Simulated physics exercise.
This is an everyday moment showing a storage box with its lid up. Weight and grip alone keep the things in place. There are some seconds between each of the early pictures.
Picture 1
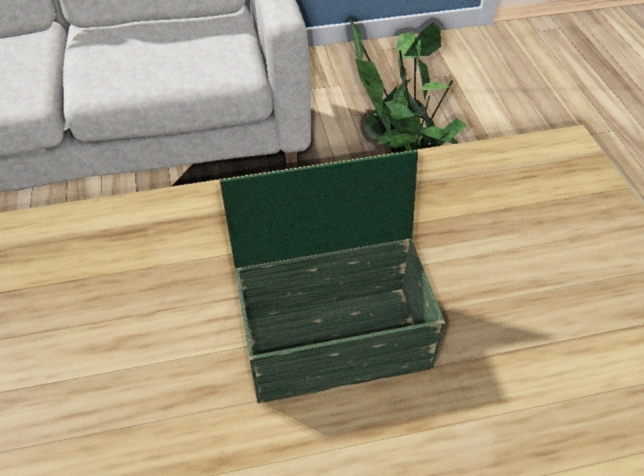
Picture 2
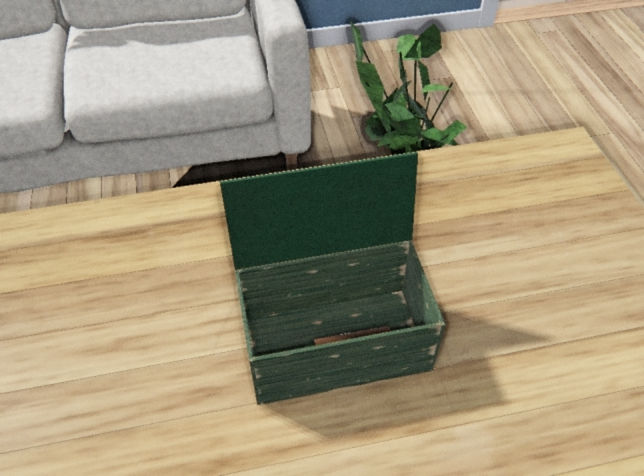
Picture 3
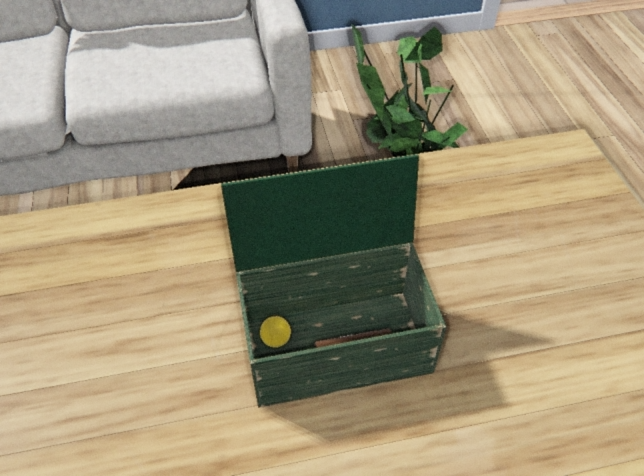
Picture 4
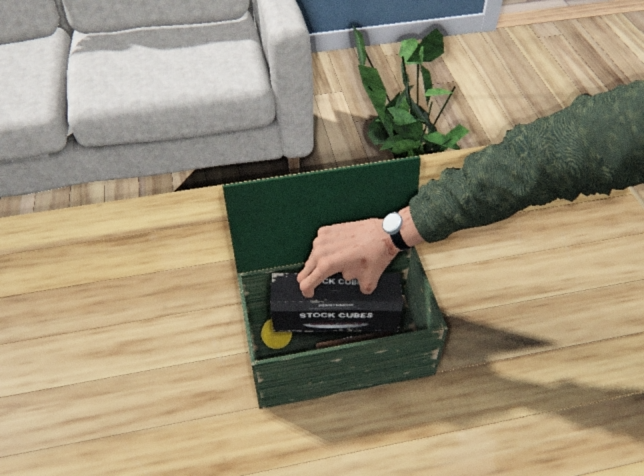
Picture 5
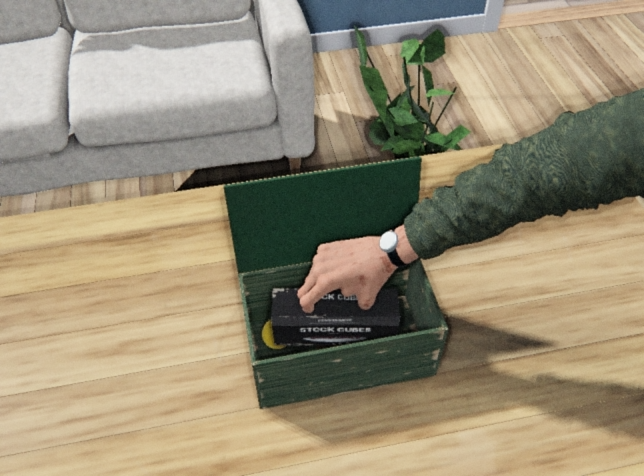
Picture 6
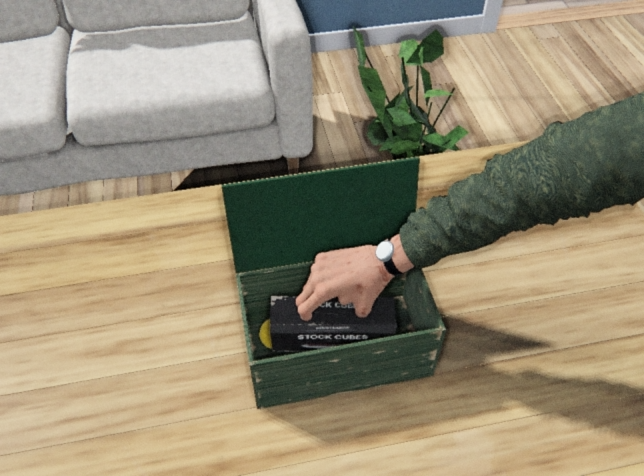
A hand lowered a black carton of stock cubes into an open green wooden box on a table, still gripping it, after a reddish-brown item and then a round yellow one had appeared inside.
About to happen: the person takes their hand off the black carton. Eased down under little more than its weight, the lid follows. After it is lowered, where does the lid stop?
It stops flat on the box.
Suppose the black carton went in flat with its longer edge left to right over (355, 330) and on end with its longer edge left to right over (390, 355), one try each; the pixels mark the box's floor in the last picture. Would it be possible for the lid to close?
Case one: Lid goes down; case two: Lid stays raised.
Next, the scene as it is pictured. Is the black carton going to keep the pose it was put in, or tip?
Well, it stays just as set.
Then, 1.00 s after the last picture, lid starting down; black carton tipped 3° from how it was near (334, 334).
Then, 1.50 s after the last picture, lid 65° above the rim.
Then, 1.90 s after the last picture, lid 33° above the rim.
Then, 2.20 s after the last picture, lid 4° above the rim; black carton slid a little near (334, 334).
At rest, lid shut; all 3 in place. Seen from the same camera at the end, black carton near (334, 334).
